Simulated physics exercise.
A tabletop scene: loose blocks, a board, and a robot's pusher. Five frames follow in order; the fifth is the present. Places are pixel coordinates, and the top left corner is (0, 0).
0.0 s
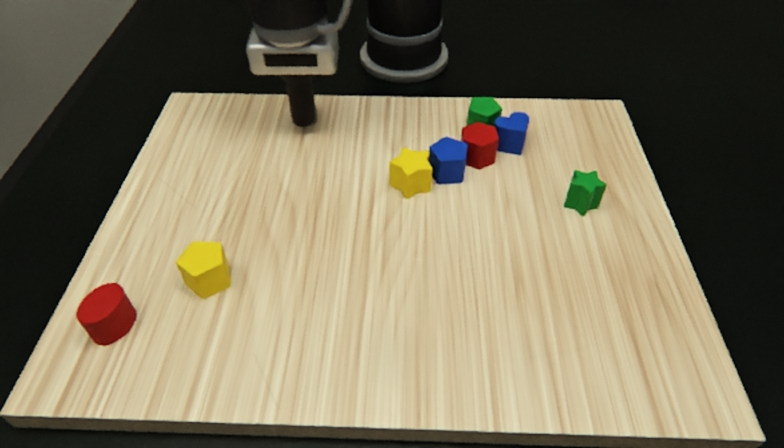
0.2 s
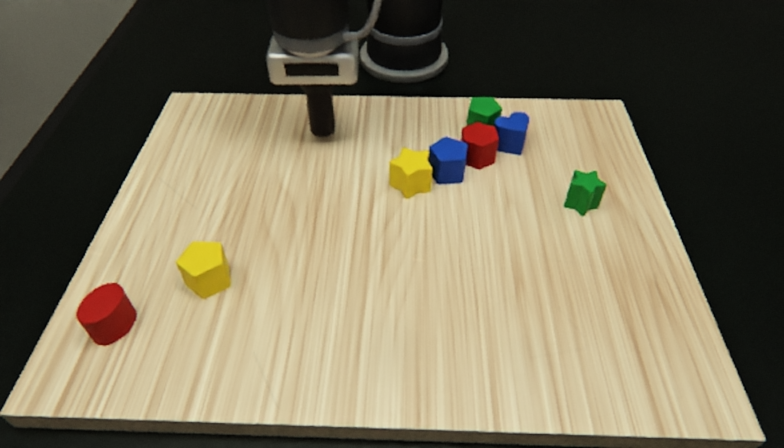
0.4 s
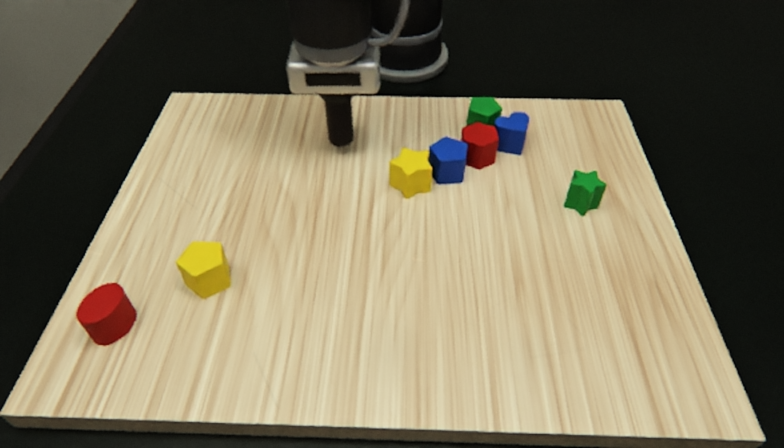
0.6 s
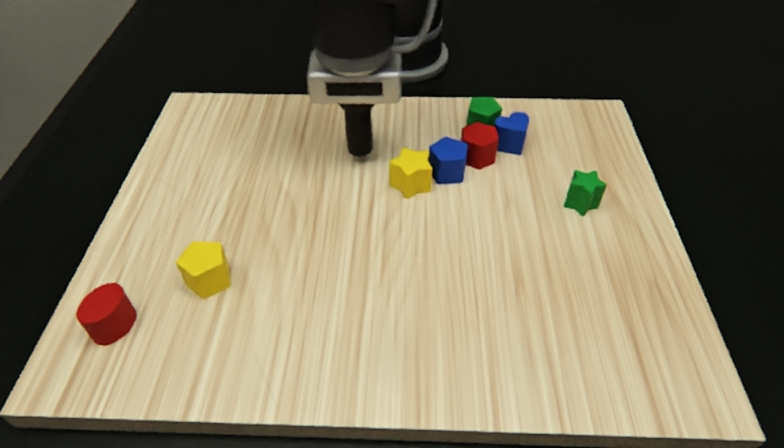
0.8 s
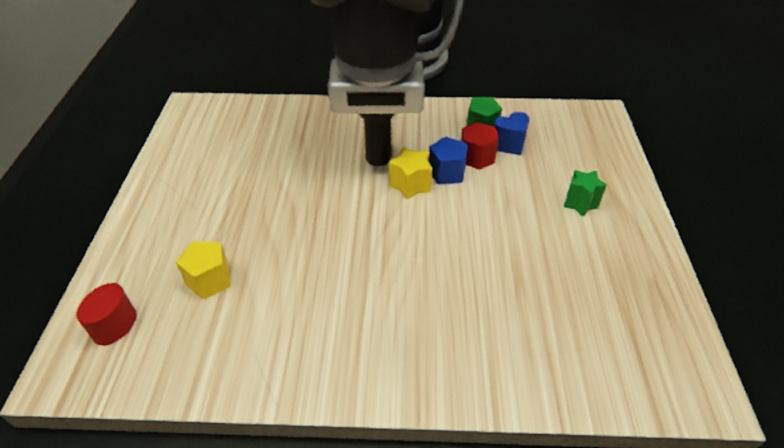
To begin with, a robot's dark pusher stands near the back edge of a wooden board, left of a cluster of colourful blocks. It moves steadily right and slightly toward the viewer, drawing close beside the yellow star, while all the blocks stay in place.
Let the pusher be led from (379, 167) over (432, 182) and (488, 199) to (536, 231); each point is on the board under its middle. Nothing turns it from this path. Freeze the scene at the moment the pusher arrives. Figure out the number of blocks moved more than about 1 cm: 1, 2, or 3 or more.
I count two.
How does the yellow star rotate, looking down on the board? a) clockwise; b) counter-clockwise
Choice a: Clockwise.
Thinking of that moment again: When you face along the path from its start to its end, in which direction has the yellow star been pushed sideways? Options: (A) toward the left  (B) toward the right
B.
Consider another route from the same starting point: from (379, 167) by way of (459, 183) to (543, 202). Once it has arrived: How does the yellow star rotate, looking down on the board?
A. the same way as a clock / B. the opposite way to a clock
A: The same way as a clock.
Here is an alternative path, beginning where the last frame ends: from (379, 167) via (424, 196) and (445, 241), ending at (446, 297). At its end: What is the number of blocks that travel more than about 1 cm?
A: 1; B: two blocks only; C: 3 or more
I'll go with A - 1.
The first path, step by step. One third of the way, pusher (433, 174); yellow star (439, 178), turned 50° clockwise; blue pentagonal block (463, 151).
Two thirds of the way, pusher (489, 191); yellow star (447, 183), turned 90° clockwise; blue pentagonal block (498, 154), turned 35° anticlockwise; red hexagonal block (484, 131), turned 15° anticlockwise.
At the end, pusher (538, 223); yellow star (447, 183), turned 90° clockwise; blue pentagonal block (498, 154), turned 35° anticlockwise; red hexagonal block (484, 131), turned 15° anticlockwise; green star not moved.
